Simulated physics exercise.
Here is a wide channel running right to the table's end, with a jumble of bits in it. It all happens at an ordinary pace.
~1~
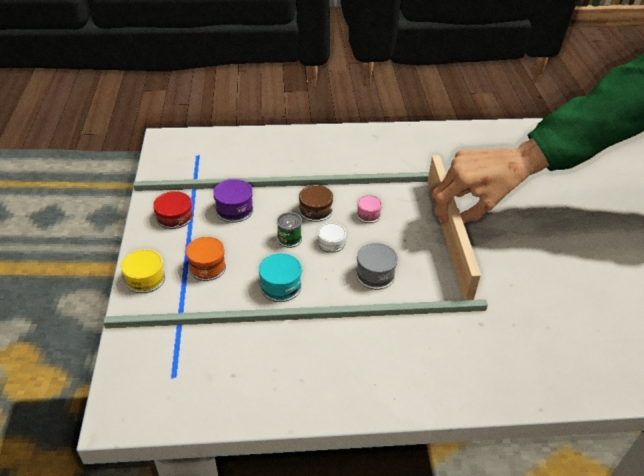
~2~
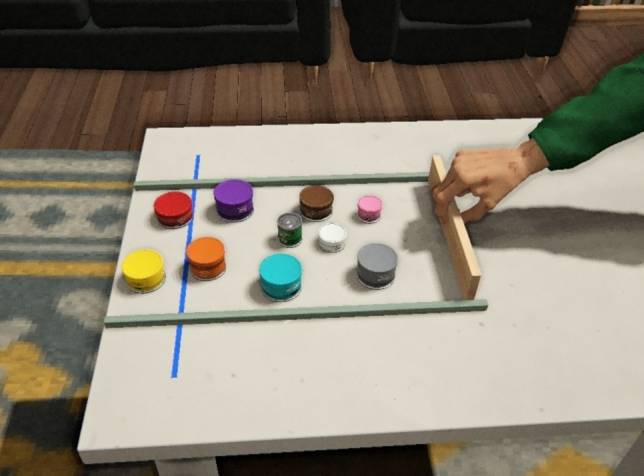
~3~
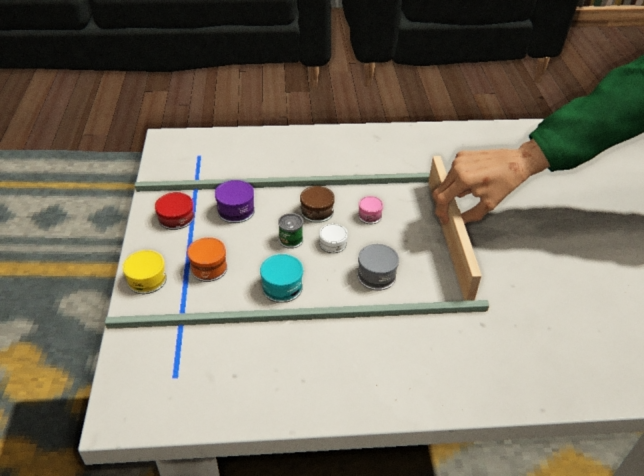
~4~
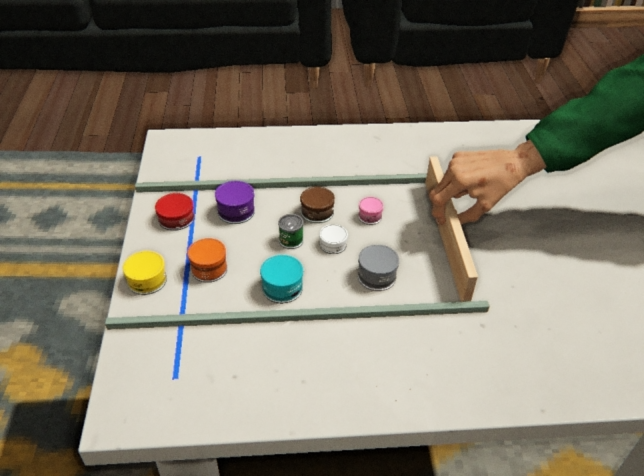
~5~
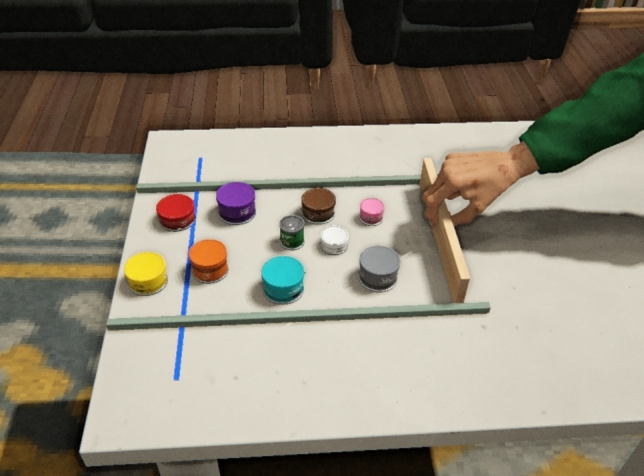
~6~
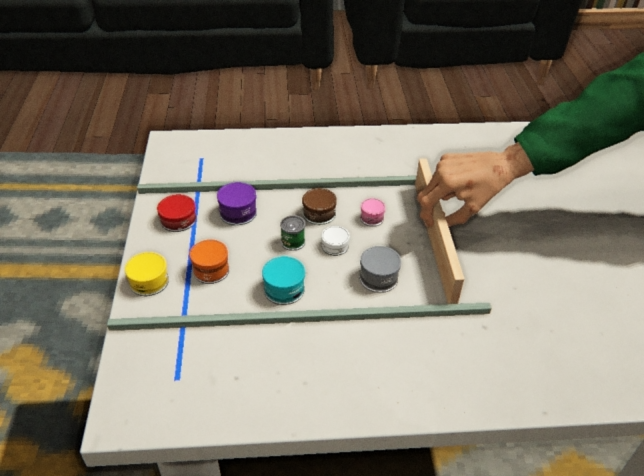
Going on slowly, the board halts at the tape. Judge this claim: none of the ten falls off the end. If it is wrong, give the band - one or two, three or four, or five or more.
Just one or two tumble.
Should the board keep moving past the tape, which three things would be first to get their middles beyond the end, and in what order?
Order: Red tin, then yellow tin, then purple pot.
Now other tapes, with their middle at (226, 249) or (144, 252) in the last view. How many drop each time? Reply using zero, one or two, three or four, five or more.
First no fall at all, then 5 or more.
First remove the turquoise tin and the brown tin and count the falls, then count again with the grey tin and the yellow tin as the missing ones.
I'd say 0 the first time and 1 the second time.
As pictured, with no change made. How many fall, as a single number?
Altogether the count is 1.
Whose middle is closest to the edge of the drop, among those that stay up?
That would be the yellow tin.
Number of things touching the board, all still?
I count 4 of them.
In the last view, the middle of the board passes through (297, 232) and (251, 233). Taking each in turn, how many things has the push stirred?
Counts: 6 / 9.
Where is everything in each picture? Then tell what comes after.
Yellow tin (144, 271); red tin (174, 210); orange pot (206, 259); board (451, 223); tape (188, 247), in the first picture.
Red tin (174, 210); pink tin (369, 210), in the second picture.
Orange pot (208, 260); white pot (333, 239), in the third picture.
Yellow tin (145, 273); purple pot (235, 202), in the fourth picture.
Red tin (176, 213); green pot (292, 233), in the fifth picture.
Yellow tin (147, 274); red tin (177, 213); orange pot (210, 262); board (437, 227); tape (191, 250), in the sixth picture.
A little later, none off yet; yellow tin at rest near (147, 274); red tin at rest near (177, 213); orange pot at rest near (210, 262).
When it is over, the number that fall off is one or two; down, red tin.
